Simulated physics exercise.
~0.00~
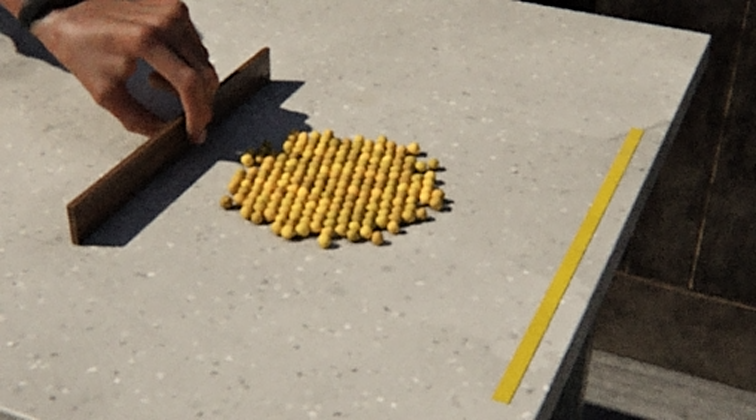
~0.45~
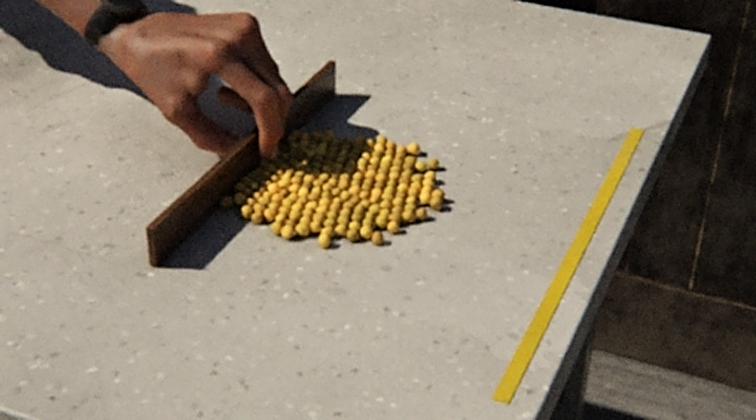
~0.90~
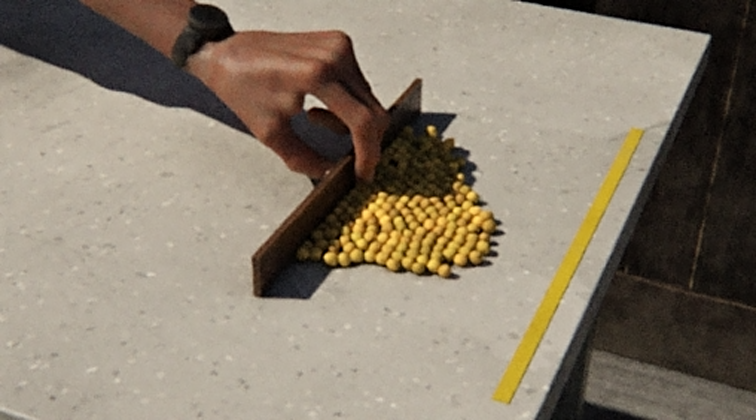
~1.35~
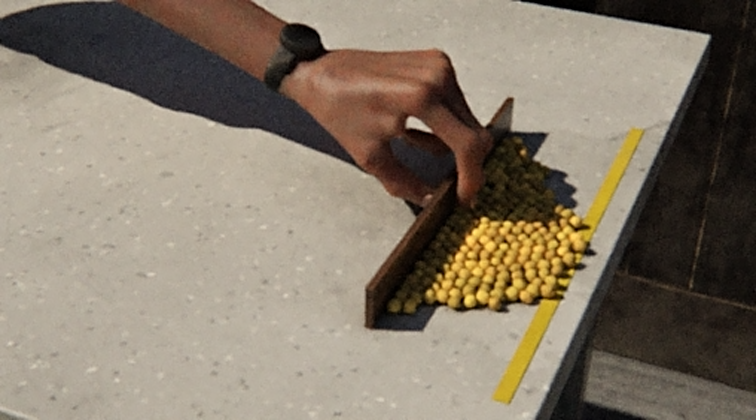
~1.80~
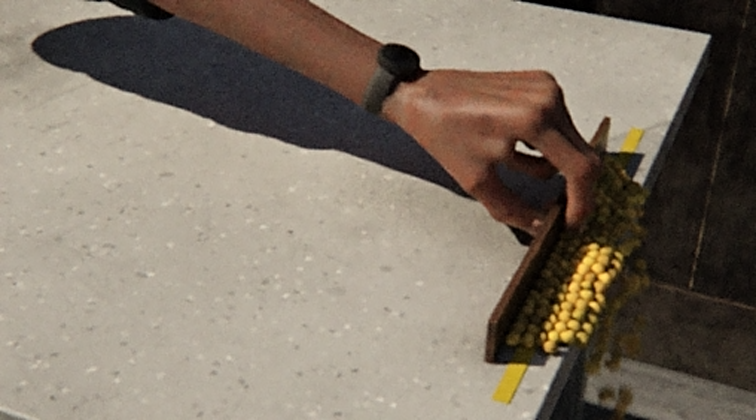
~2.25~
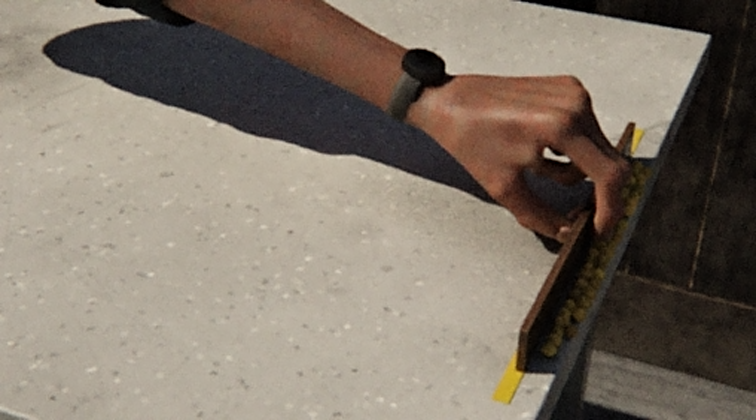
To begin with, a hand holds a strip of wood upright on a pale speckled table, to the left of a flat patch of small yellow balls, with a strip of yellow tape near the right edge. The hand moves the wood right until it meets the patch. It keeps pushing, and the balls bunch up and slide along ahead of it. They cross the tape and begin spilling over the table's edge. Finally the wood stops at the tape, with most of the balls gone over and a narrow row left along the edge.
